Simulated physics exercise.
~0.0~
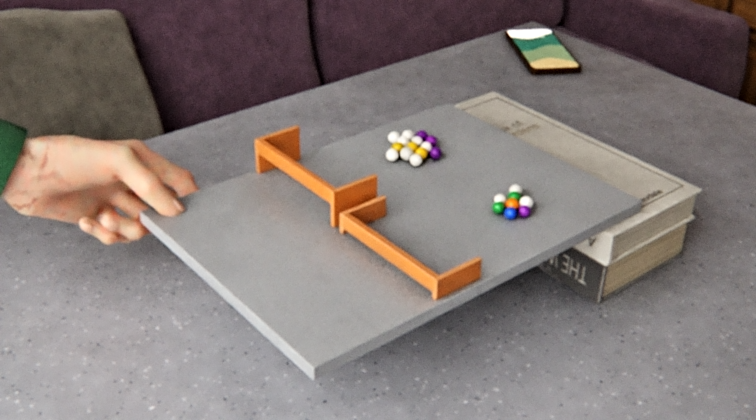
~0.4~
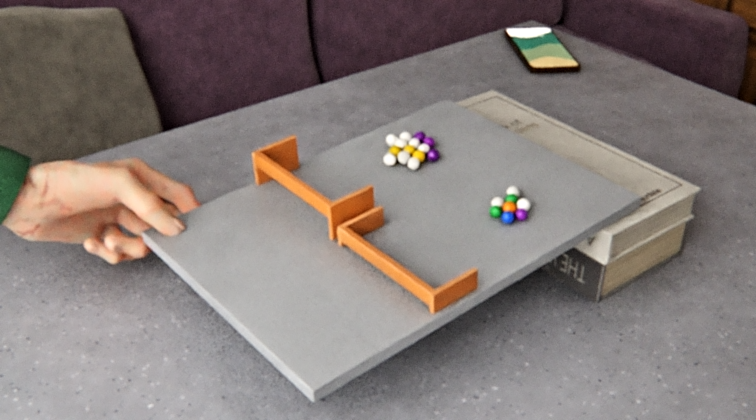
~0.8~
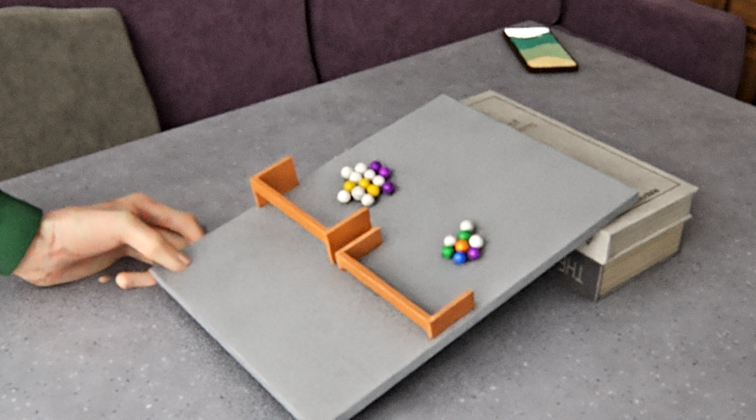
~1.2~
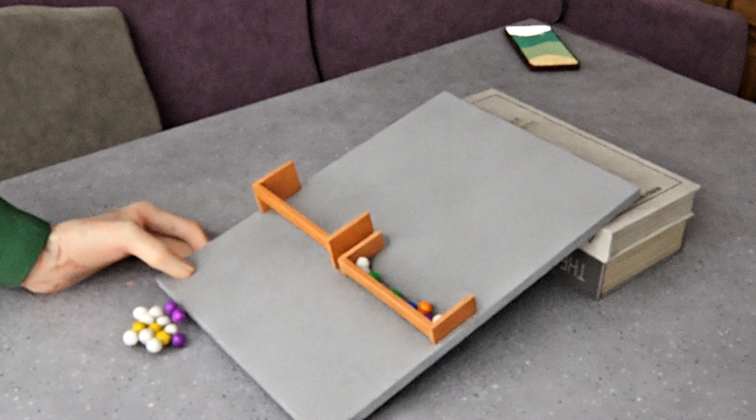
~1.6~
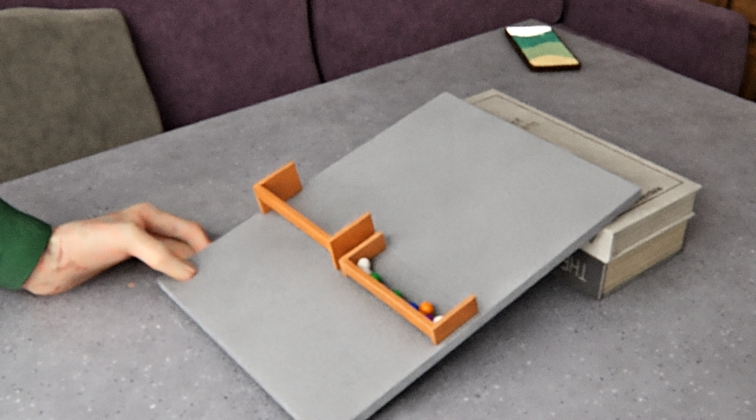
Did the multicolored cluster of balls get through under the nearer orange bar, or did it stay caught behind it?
It stayed caught behind the nearer orange bar. The white, yellow and purple balls were the ones that got through, passing the far bar.
